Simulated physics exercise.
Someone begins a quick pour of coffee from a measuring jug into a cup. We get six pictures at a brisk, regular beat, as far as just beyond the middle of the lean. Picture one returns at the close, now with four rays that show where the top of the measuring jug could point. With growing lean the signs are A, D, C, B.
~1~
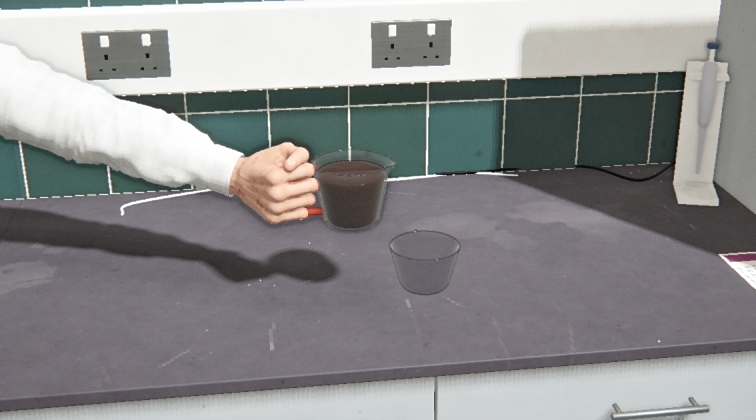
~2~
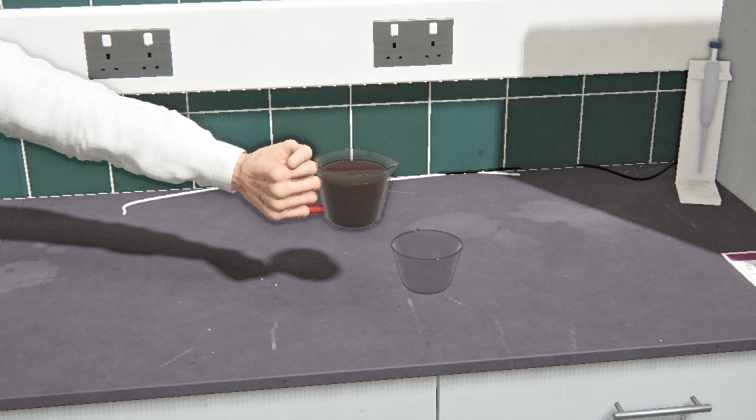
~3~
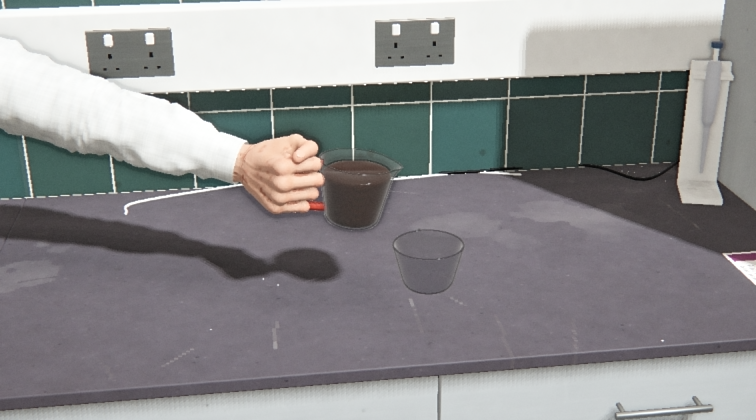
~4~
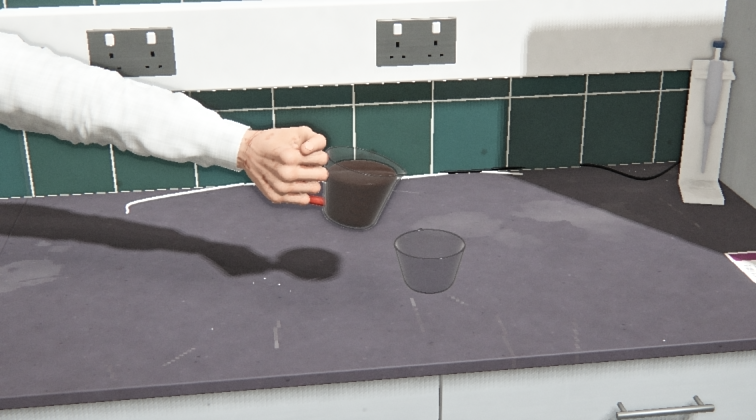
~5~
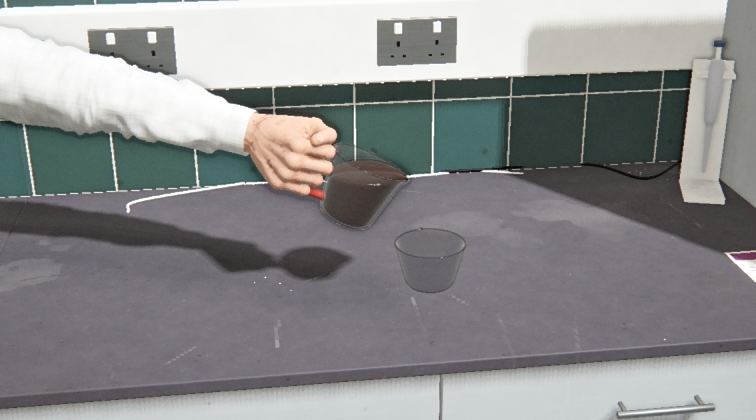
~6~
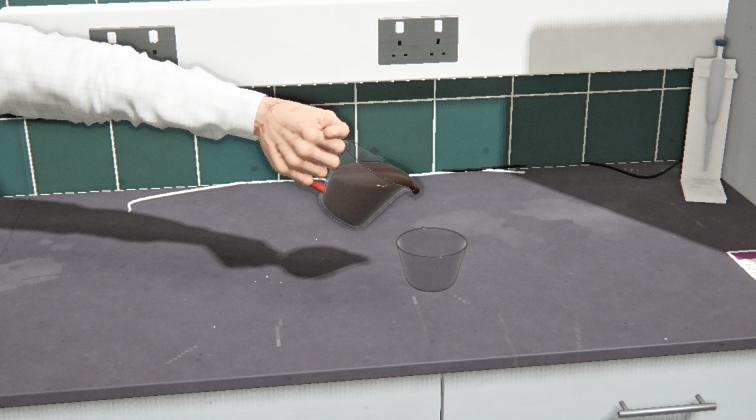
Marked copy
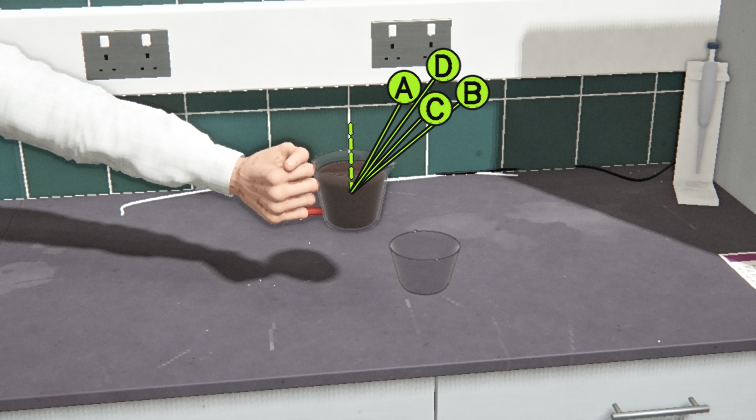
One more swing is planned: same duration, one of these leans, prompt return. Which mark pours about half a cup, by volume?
The best mark is B.
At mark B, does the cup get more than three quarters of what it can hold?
No, it does not.
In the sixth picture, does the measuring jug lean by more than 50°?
No, it does not.
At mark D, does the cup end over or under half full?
Under half.
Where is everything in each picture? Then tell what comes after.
In the first picture, upright, lip at (395, 162); rim of the cup round (425, 244); nothing has left yet.
In the second picture, upright, lip at (397, 162); nothing has left yet.
In the third picture, tipped about 7°, lip at (401, 166); nothing has left yet.
In the fourth picture, tipped about 15°, lip at (405, 172); nothing has left yet.
In the fifth picture, tipped about 25°, lip at (408, 179); nothing has left yet.
In the sixth picture, tipped about 35°, lip at (410, 187); coffee is over the lip, down to (415, 190).
On the marked copy, A at (399, 104); B at (459, 103); C at (420, 118); D at (433, 79).
With A, the cup ends with about 12 % of what it can hold.
With B, the cup ends with about 50 % of what it can hold.
With C, the cup ends with about 37 % of what it can hold.
With D, the cup ends with about 23 % of what it can hold.
